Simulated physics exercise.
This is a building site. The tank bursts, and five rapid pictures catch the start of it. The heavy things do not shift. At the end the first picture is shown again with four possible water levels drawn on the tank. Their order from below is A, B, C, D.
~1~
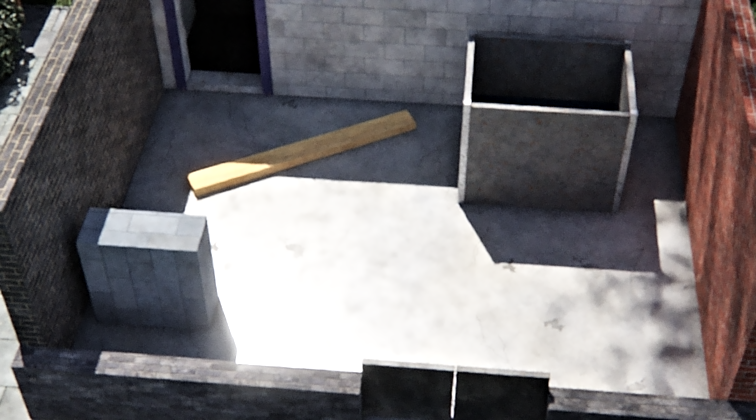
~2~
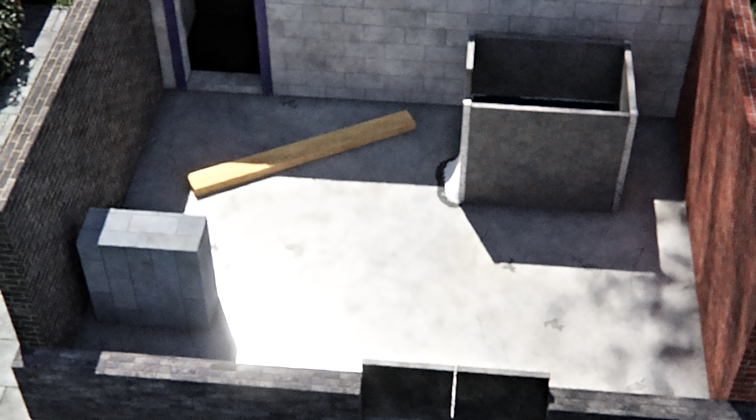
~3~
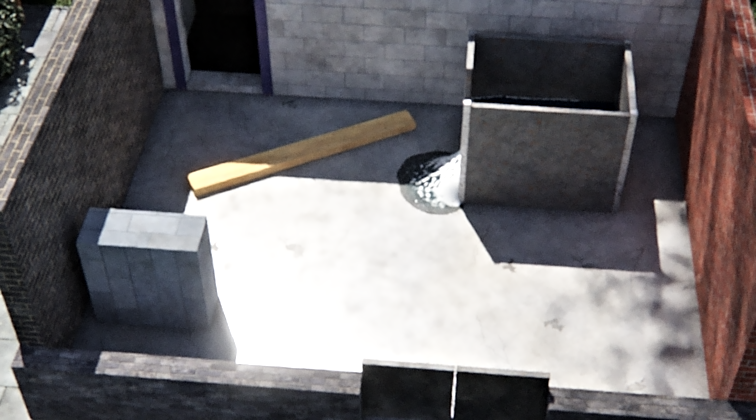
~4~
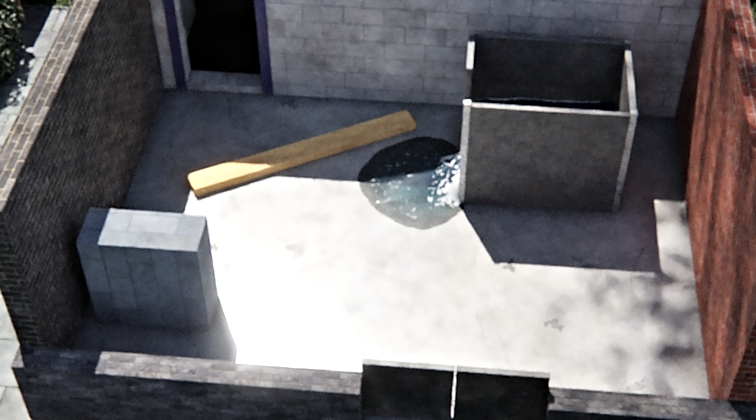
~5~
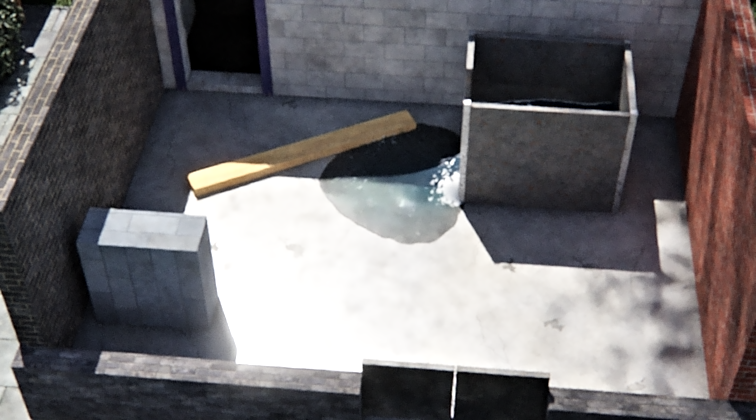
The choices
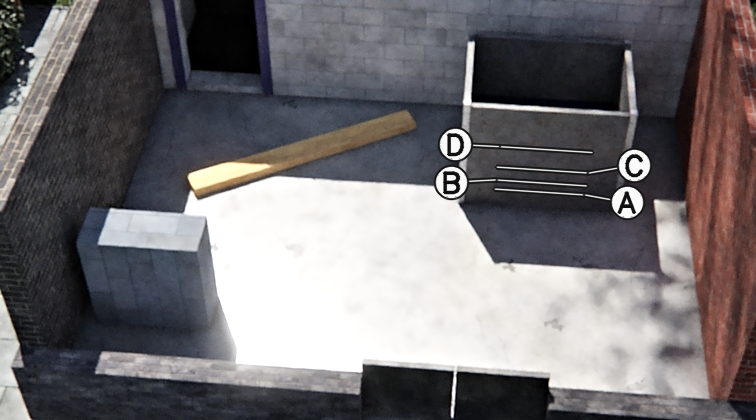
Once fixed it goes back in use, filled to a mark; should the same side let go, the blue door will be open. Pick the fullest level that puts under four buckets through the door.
Take D.
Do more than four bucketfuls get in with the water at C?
No, not at all.
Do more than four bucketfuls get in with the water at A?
No.
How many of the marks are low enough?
All of them.
In white, A at (539, 192); B at (541, 182); C at (542, 170); D at (545, 149); from the bottom up A, B, C, D.
With A, nothing gets over.
With B, nothing gets over.
With C, nothing gets over.
With D, a bucket or two gets in.
